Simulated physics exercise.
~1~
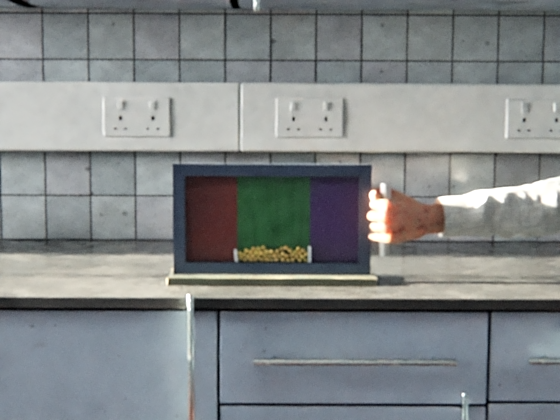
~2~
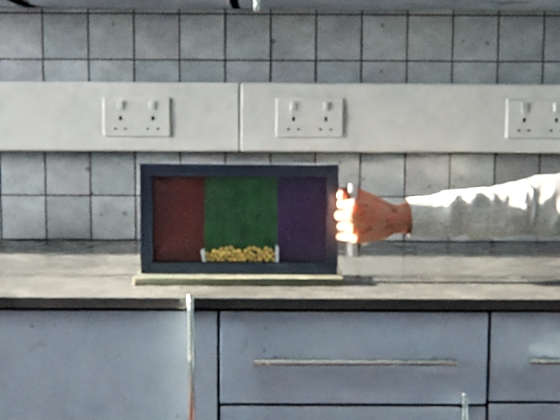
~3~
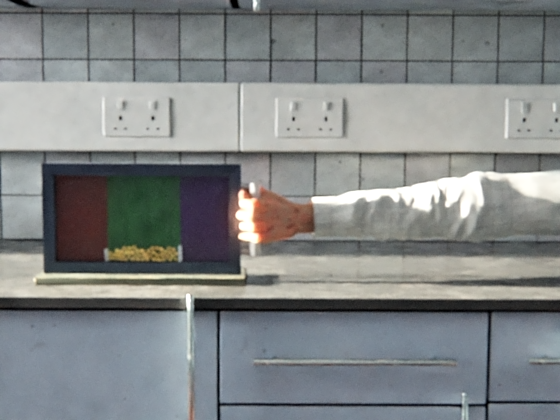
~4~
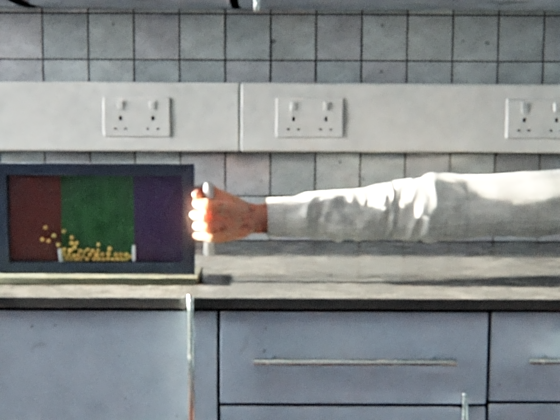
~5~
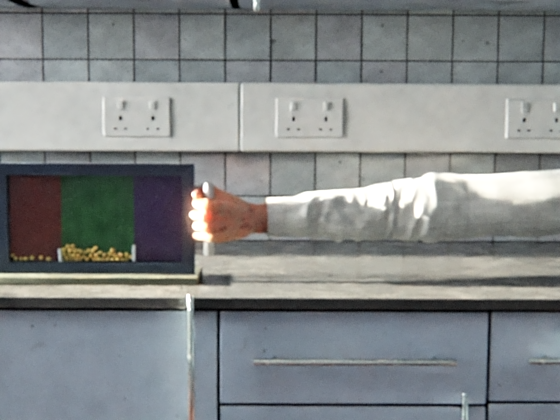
To begin with, a hand in a pale sleeve holds the right end of a dark, shallow case on a kitchen counter, with a heap of small yellow beads resting in front of its green middle strip. The arm slides the case left, slowly at first and then much farther, while the beads stay heaped between two low dividers. As the case comes to a stop near the left edge, some beads spill over the left divider toward the red strip. Finally, the case stays still in the hand's grip, with a few beads lying along the bottom of the red strip, most still before the green, and none before the purple.
